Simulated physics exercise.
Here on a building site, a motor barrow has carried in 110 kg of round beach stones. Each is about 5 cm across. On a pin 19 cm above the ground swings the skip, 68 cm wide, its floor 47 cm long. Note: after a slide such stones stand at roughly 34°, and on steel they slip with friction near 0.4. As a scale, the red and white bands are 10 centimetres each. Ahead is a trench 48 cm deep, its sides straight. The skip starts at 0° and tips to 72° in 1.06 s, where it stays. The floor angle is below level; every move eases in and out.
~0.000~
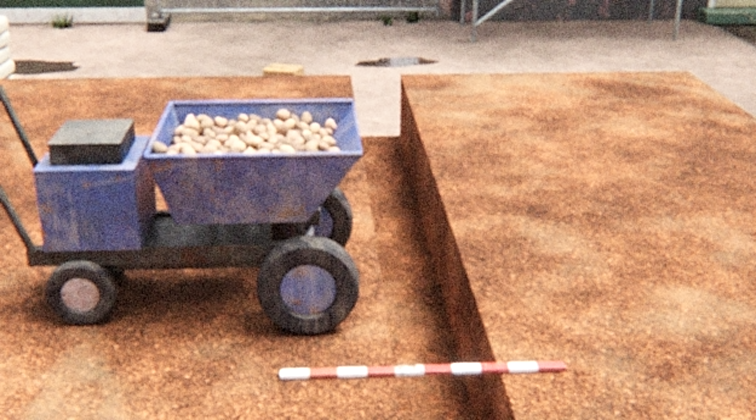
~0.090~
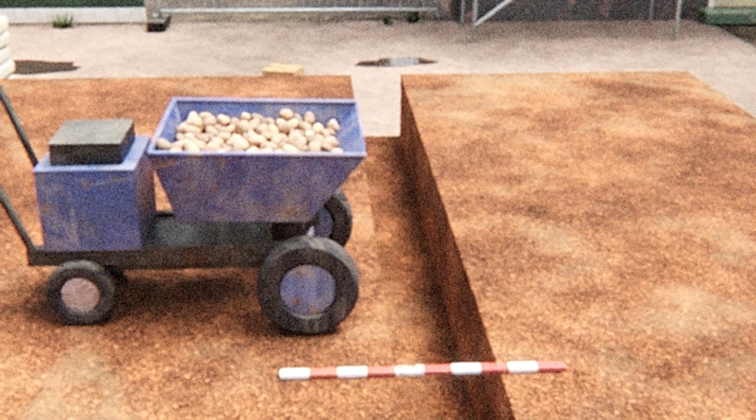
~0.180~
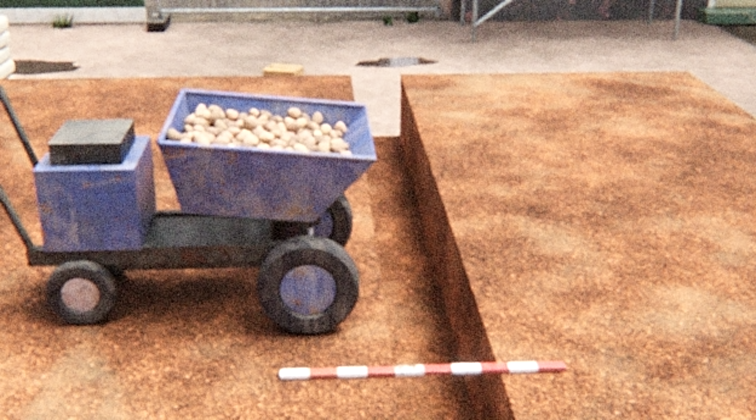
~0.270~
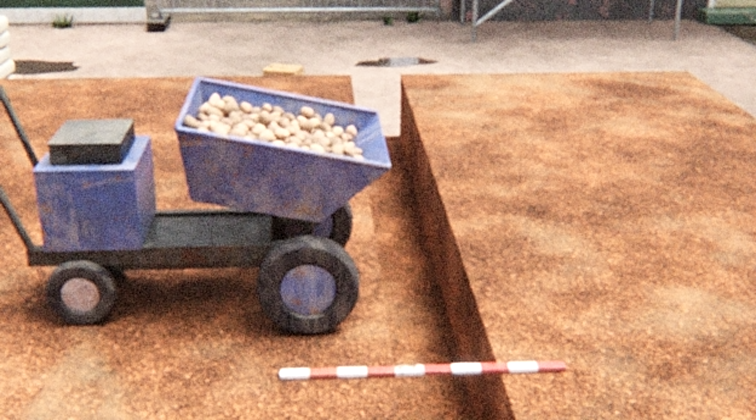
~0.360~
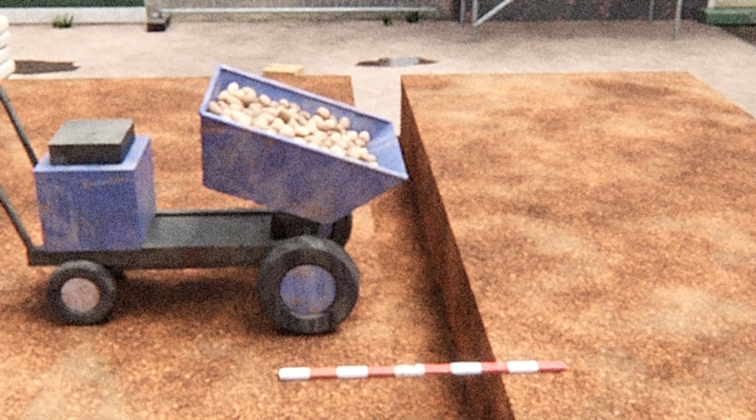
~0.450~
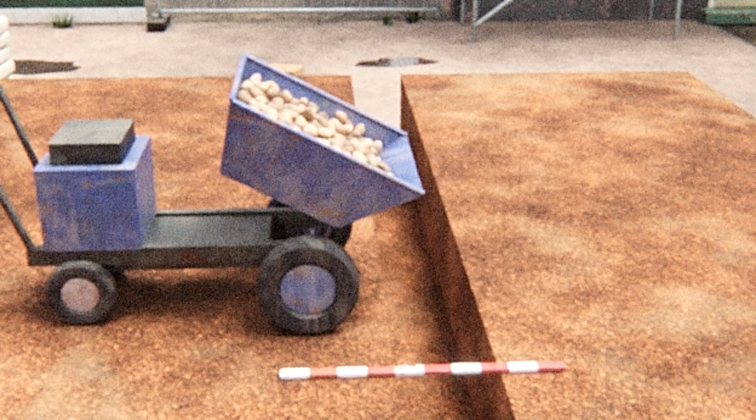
On a building site, a motor barrow's blue skip of round stones tilts steadily rightward.
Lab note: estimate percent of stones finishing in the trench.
Approx. 36 %.
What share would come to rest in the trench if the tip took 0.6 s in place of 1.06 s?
That would give about 25 percent.
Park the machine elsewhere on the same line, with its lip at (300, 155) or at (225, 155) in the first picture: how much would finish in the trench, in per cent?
About 90 per cent first, then about 70 per cent.
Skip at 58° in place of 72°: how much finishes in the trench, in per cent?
Then about 30 per cent.
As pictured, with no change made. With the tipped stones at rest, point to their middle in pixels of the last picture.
I'd put it close to (506, 284).
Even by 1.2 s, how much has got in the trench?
Approx. 5 % of the load.
After 0.8 s the floor is at 61°; 100 % in the skip; the foremost stones are at (460, 234).
After 1.2 s the floor is at 72°; 52 % in the skip, 7 % in the trench, 41 % past the trench; the foremost stones are at (578, 288).
After 1.5 s the floor is at 72°; 17 % in the skip, 18 % in the trench, 65 % past the trench; the foremost stones are at (698, 301).
After 3.5 s the floor is at 72°; 0 % in the skip, 36 % in the trench, 64 % past the trench; the foremost stones are past the picture's edge.
